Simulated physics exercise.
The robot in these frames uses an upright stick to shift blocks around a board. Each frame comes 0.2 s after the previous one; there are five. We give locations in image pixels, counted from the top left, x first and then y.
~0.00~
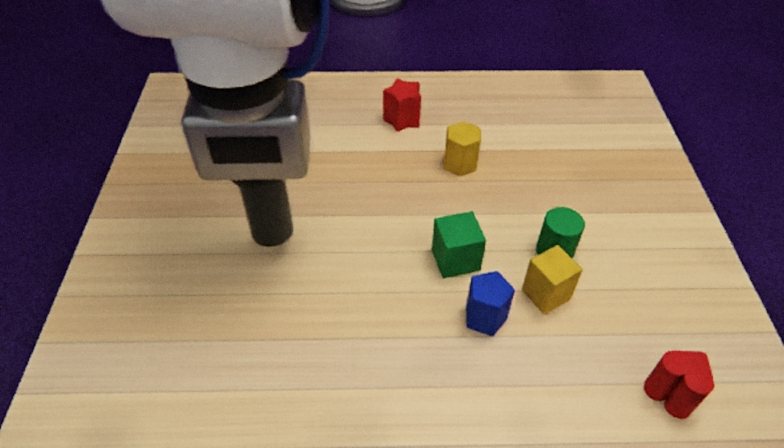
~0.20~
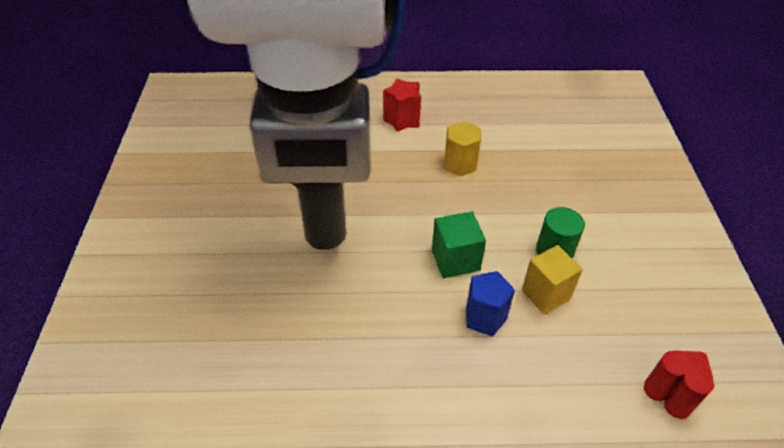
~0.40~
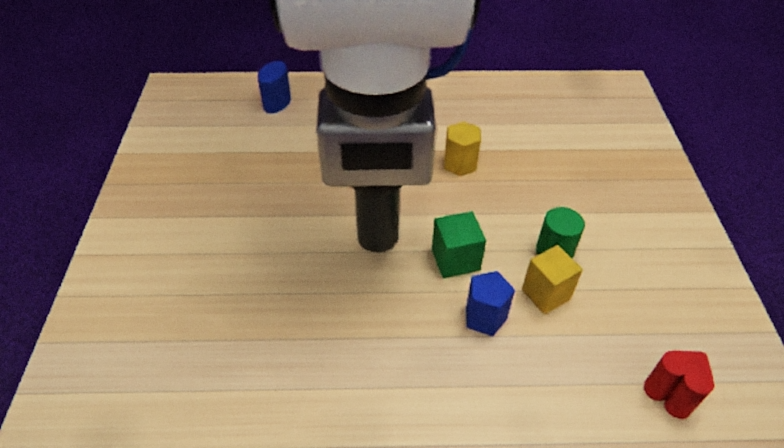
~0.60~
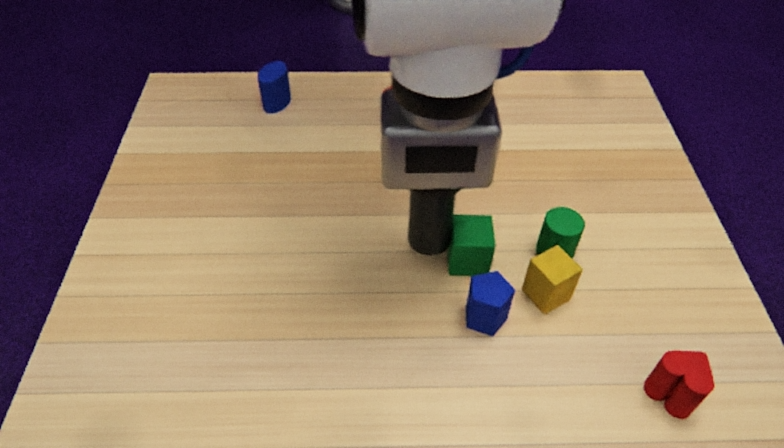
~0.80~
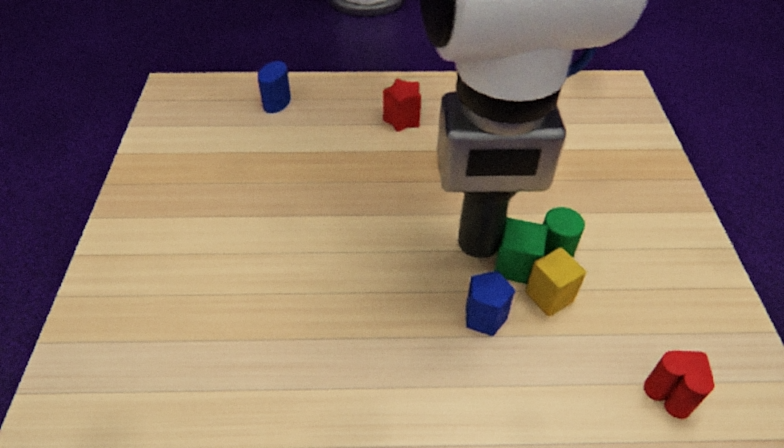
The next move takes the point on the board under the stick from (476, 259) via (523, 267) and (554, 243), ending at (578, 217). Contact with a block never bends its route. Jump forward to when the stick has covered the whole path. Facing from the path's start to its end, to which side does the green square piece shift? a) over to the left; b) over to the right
Letter b.
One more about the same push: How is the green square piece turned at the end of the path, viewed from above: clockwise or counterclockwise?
It spins clockwise.
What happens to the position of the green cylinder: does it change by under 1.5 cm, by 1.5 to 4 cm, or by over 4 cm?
Covers over 4 cm.
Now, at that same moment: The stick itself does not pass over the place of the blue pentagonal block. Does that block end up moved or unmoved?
It stays.
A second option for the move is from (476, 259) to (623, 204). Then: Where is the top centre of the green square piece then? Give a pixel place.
Its top middle will sit at (561, 238).
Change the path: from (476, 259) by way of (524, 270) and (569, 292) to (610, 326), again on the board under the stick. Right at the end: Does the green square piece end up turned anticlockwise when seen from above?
It seems so.
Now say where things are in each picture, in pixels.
Stick's lower end (273, 231); blue pentagonal block (492, 288); green square piece (460, 229); yellow square piece (557, 264); green cylinder (565, 220), in the first picture.
Stick (326, 234); blocks still, in the second picture.
Stick (378, 237); blocks still, in the third picture.
Stick (429, 239); green square piece (473, 229), in the fourth picture.
Stick (479, 242); blue pentagonal block (492, 288); green square piece (525, 235); yellow square piece (561, 266); green cylinder (565, 220), in the fifth picture.
What follows on the original path. One third of the way, stick (529, 250); green square piece (577, 241); yellow square piece (578, 275), turned 30° clockwise; green cylinder (599, 213).
Two thirds of the way, stick (560, 226); green square piece (598, 243), turned 20° clockwise; yellow square piece (578, 275), turned 30° clockwise; green cylinder (605, 210).
At the end, stick (584, 200); blue pentagonal block still; green square piece (598, 243), turned 20° clockwise; yellow square piece (578, 275), turned 30° clockwise; green cylinder (627, 203).
